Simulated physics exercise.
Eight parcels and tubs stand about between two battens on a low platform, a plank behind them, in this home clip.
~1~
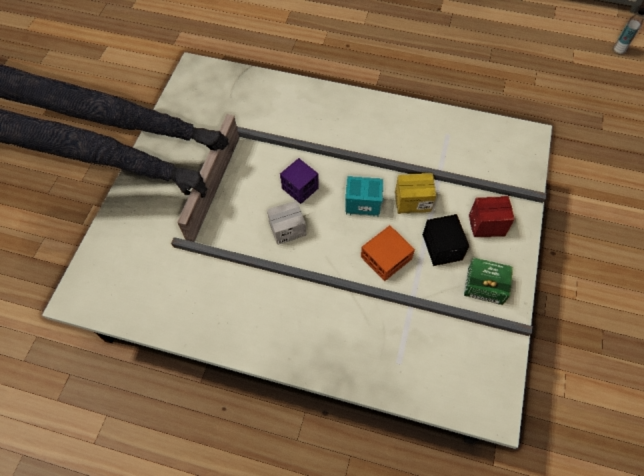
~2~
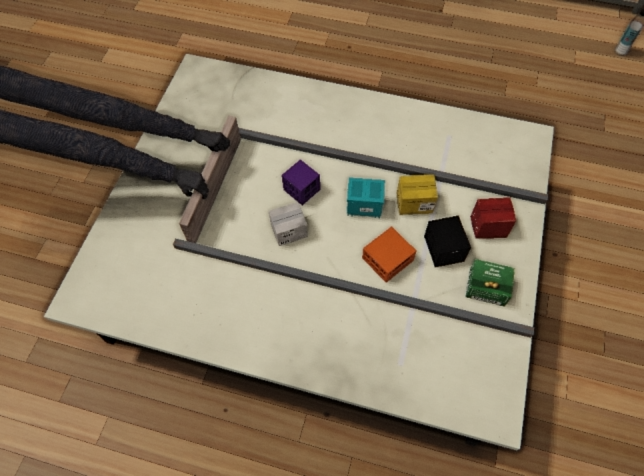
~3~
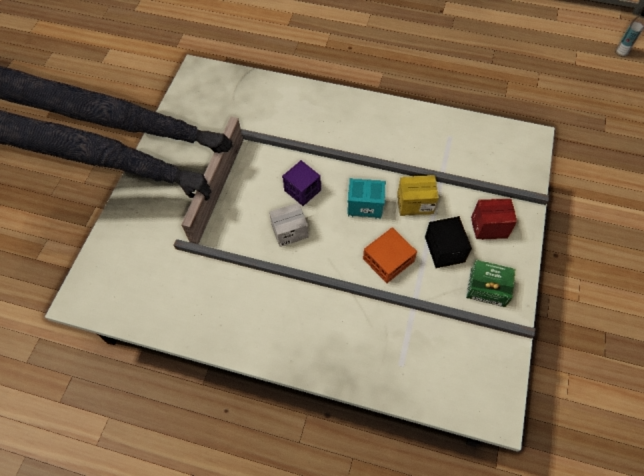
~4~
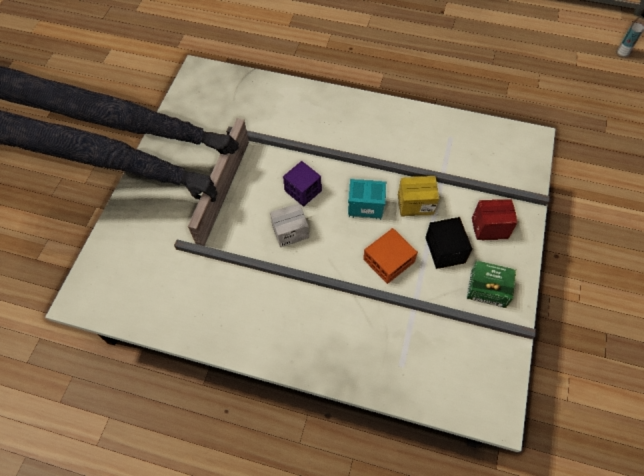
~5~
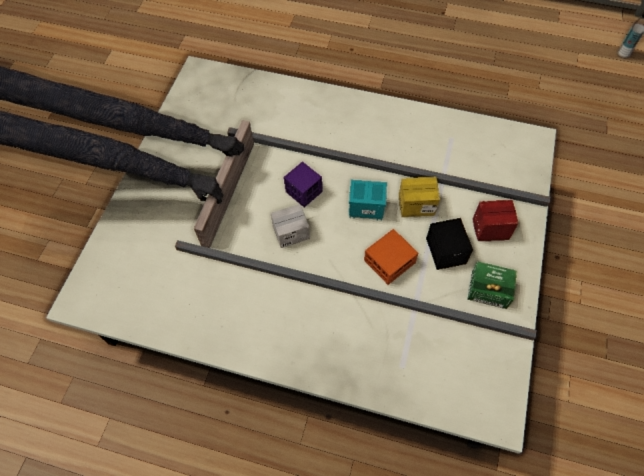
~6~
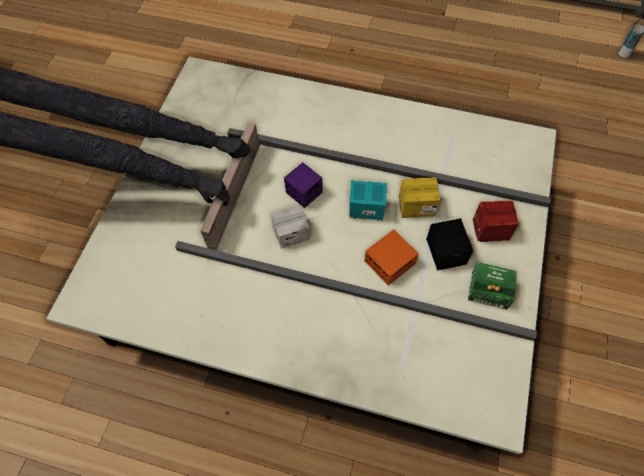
On a low platform, two gloved hands slide a plank slightly right toward eight scattered parcels.
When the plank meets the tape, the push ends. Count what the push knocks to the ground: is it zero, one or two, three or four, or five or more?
Zero.
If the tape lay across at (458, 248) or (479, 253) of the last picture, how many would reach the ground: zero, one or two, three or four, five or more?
Taking the two places as listed: 1 or 2, then 3 or 4.
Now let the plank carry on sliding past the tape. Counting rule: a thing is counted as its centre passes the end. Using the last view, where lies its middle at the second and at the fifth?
First: Around (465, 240). Next: Around (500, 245).
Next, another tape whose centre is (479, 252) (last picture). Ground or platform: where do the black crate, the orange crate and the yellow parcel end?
Per object: Black crate goes, orange crate stays, yellow parcel stays.
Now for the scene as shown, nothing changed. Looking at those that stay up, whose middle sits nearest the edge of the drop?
That one's the green box.
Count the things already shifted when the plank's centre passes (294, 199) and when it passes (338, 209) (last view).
The counts are 2 and 4.
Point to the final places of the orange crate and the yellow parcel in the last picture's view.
Final positions - orange crate around (481, 289), yellow parcel around (482, 199).
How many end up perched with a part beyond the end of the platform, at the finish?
In total, 1 of them.
Soon after, none off yet; green box at rest near (492, 286); red parcel at rest near (495, 222); black crate at rest near (449, 245).
Then, none off yet; green box moved a little near (499, 291); red parcel at rest near (495, 222); black crate moved about its own width near (474, 252).
At rest, the number that fall off is zero.
